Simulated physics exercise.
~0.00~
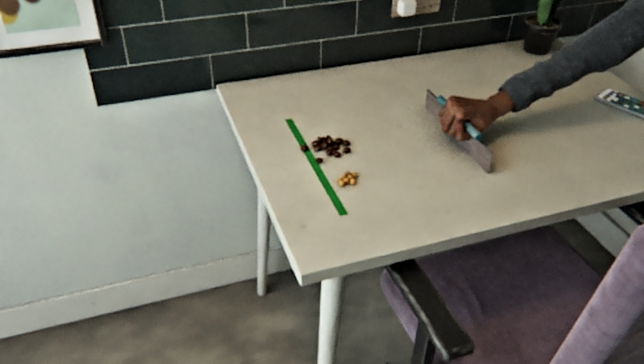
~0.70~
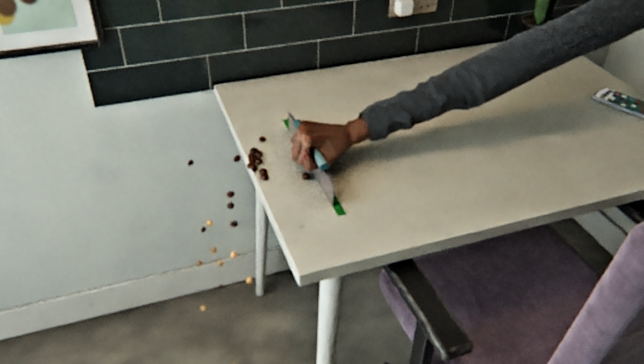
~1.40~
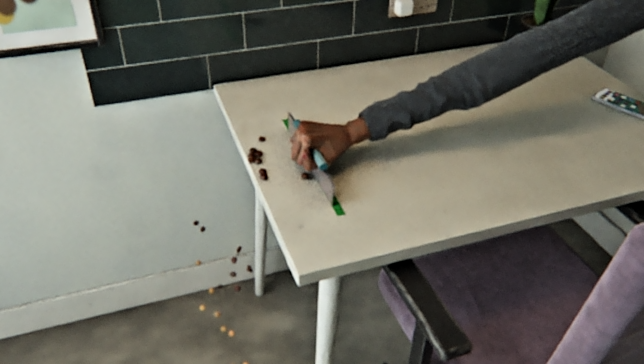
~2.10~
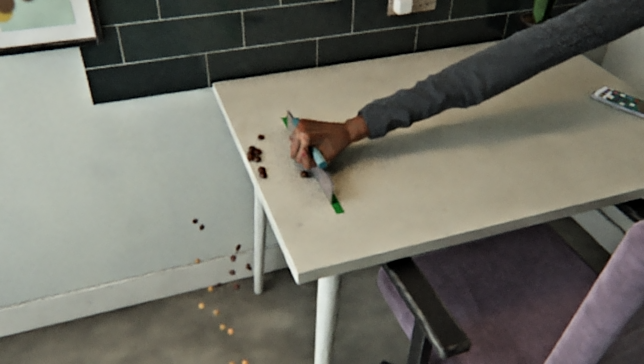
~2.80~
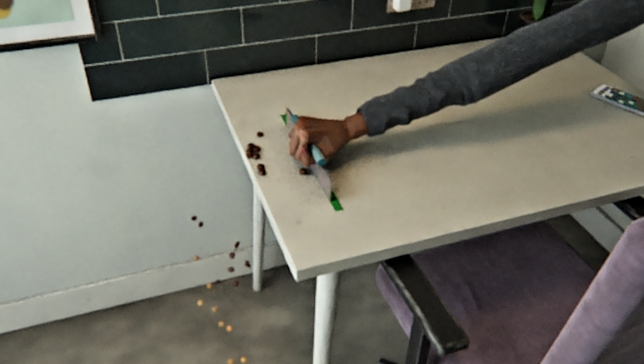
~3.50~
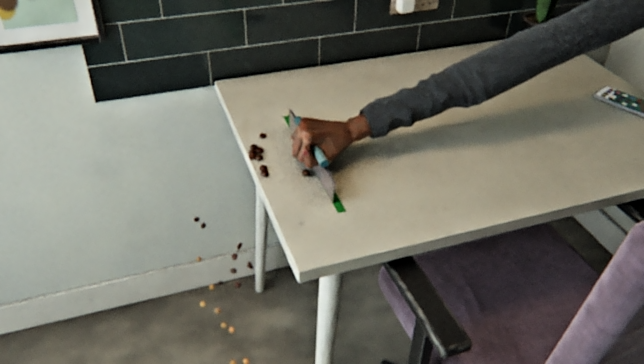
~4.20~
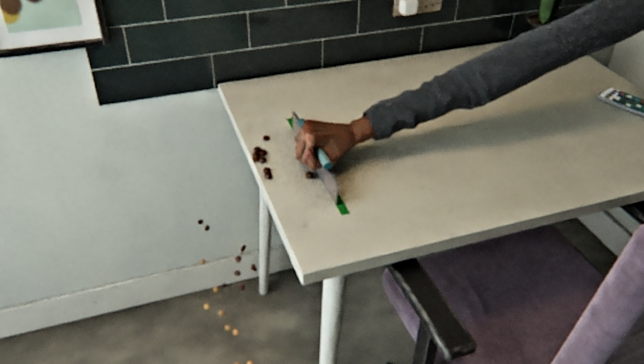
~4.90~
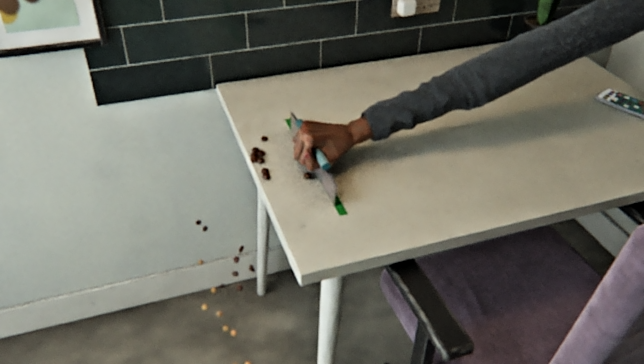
A hand with a scraper sweeps two small piles, one dark and one golden, leftward across a pale table and stops at the green tape; the golden pieces and some dark ones spill off the edge, leaving several dark pieces on the tabletop as the hand stays still.
